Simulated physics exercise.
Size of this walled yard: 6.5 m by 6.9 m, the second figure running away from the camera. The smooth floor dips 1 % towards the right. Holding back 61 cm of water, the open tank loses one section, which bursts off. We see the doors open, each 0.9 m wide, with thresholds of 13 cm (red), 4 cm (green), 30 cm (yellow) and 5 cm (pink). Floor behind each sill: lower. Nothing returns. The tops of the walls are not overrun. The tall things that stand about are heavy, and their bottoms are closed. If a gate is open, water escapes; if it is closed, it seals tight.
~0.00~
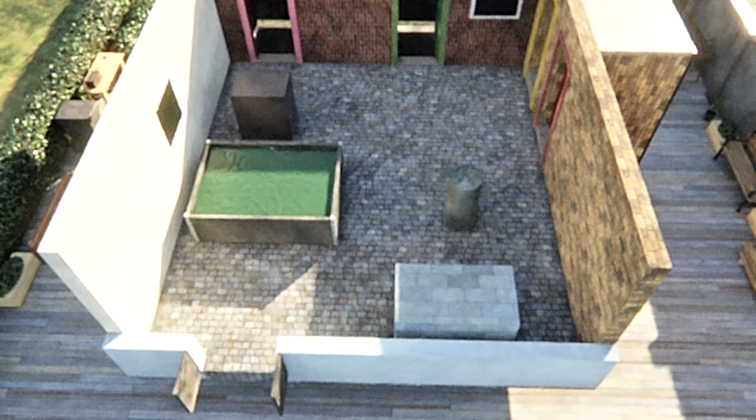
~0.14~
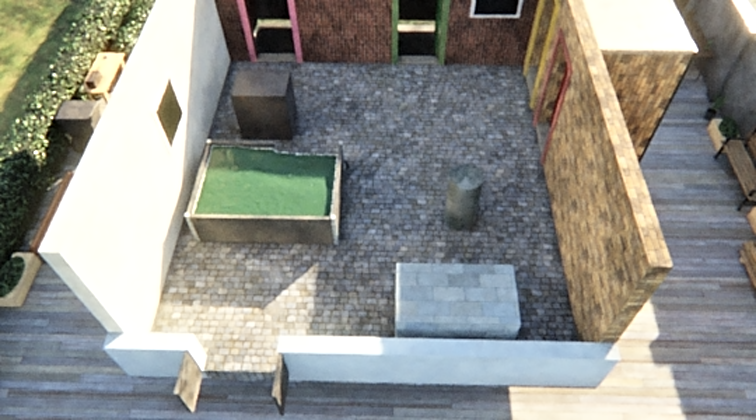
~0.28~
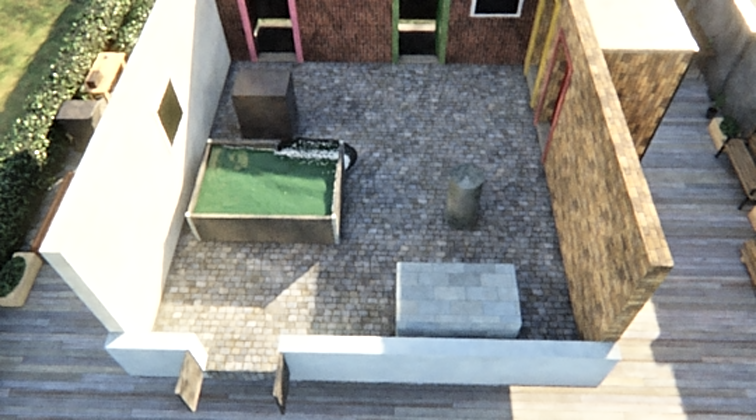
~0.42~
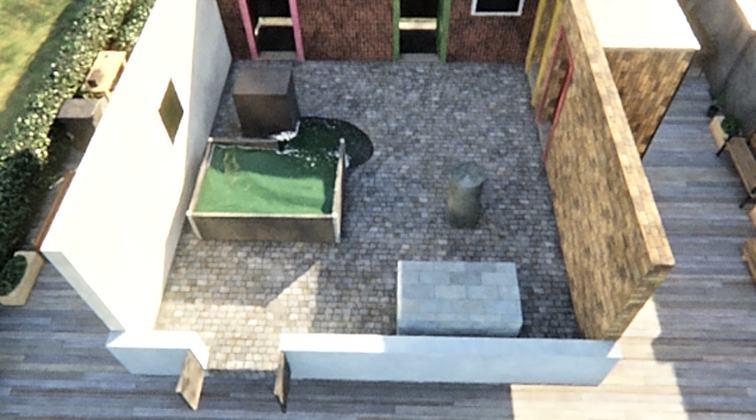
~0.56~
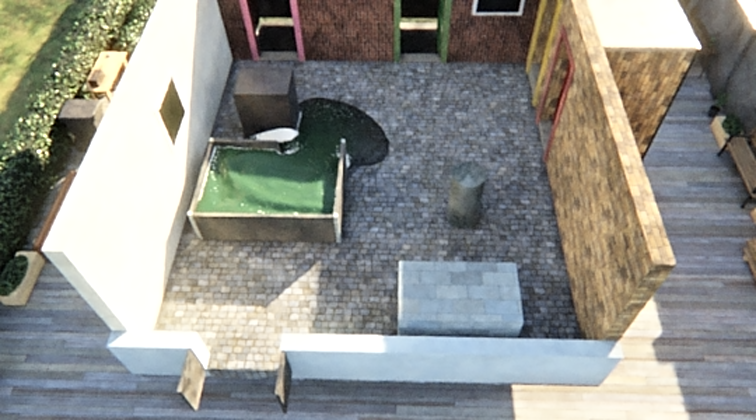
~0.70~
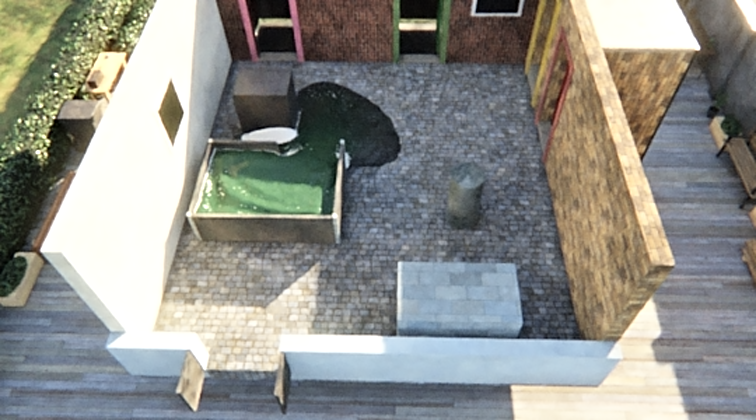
In a walled yard paved with grey cobbles, an open tank of green water sits near a dark box, a short pillar and a pale block. Its far side gives way, and water pours out behind it, then spreads across the paving in a widening dark pool towards the back and right.
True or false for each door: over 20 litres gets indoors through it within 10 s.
Red door - false, green door - true, yellow door - false, pink door - true.
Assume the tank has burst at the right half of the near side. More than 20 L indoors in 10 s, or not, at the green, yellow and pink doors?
Green: Within the limit; yellow: Within the limit; pink: Within the limit.
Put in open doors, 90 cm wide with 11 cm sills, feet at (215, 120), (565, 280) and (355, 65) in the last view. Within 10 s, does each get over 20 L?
Per doorway, in order: Insufficient / insufficient / sufficient.
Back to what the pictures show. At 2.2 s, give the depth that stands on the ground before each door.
You'd get red at 0 cm, green at 16 cm, yellow at 0 cm, and pink at 11 cm.
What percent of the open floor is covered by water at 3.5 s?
Roughly 45 percent.
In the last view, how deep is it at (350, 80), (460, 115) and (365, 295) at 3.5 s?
First 15 cm, then 1 cm, then 0 cm.
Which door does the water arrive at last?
The answer is the red door.
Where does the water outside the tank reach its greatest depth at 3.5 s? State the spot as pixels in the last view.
Close to pixel (517, 65).
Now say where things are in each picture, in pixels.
The first picture shows still water, 61 cm deep, in the open tank at (268, 181).
In the second picture, water pours out on the open tank's far side and has run 0.6 m, to a hidden place; typically 8 cm deep outside, 61 cm at the open tank's back.
In the third picture, water pours out on the open tank's far side and has run 0.9 m, to a hidden place; typically 10 cm deep outside, 61 cm at the open tank's back.
In the fourth picture, the front is at (304, 120), 1.3 m from the gap on the open tank's far side; 1.9 m2 of floor is under water; 61 cm left at the back of the open tank.
In the fifth picture, the front is at (316, 100), 1.9 m from the gap on the open tank's far side; 2.9 m2 of floor is under water; 55 cm left at the back of the open tank.
In the sixth picture, the front is at (334, 86), 2.4 m from the gap on the open tank's far side; 3.9 m2 of floor is under water; 51 cm left at the back of the open tank.
After 1.4 s water covers 25 % of the floor and is deepest (36 cm) near (325, 166); red door not reached, green door not reached, yellow door not reached, pink door 4 cm at the sill, 0 L in.
After 2.2 s water covers 35 % of the floor and is deepest (32 cm) near (345, 68); red door not reached, green door 16 cm at the sill, 23 L in, yellow door not reached, pink door 11 cm at the sill, 5 L in.
After 3.5 s water covers 45 % of the floor and is deepest (28 cm) near (517, 65); red door not reached, green door 10 cm at the sill, 74 L in, yellow door 23 cm at the sill, 0 L in, pink door 9 cm at the sill, 27 L in.
After 6.0 s water covers 65 % of the floor and is deepest (17 cm) near (528, 81); red door 9 cm at the sill, 0 L in, green door 8 cm at the sill, 108 L in, yellow door 16 cm at the sill, 0 L in, pink door 6 cm at the sill, 42 L in.
After 10.0 s water covers 90 % of the floor and is deepest (14 cm) near (568, 278); red door 8 cm at the sill, 0 L in, green door 5 cm at the sill, 128 L in, yellow door 12 cm at the sill, 0 L in, pink door 4 cm at the sill, 47 L in.
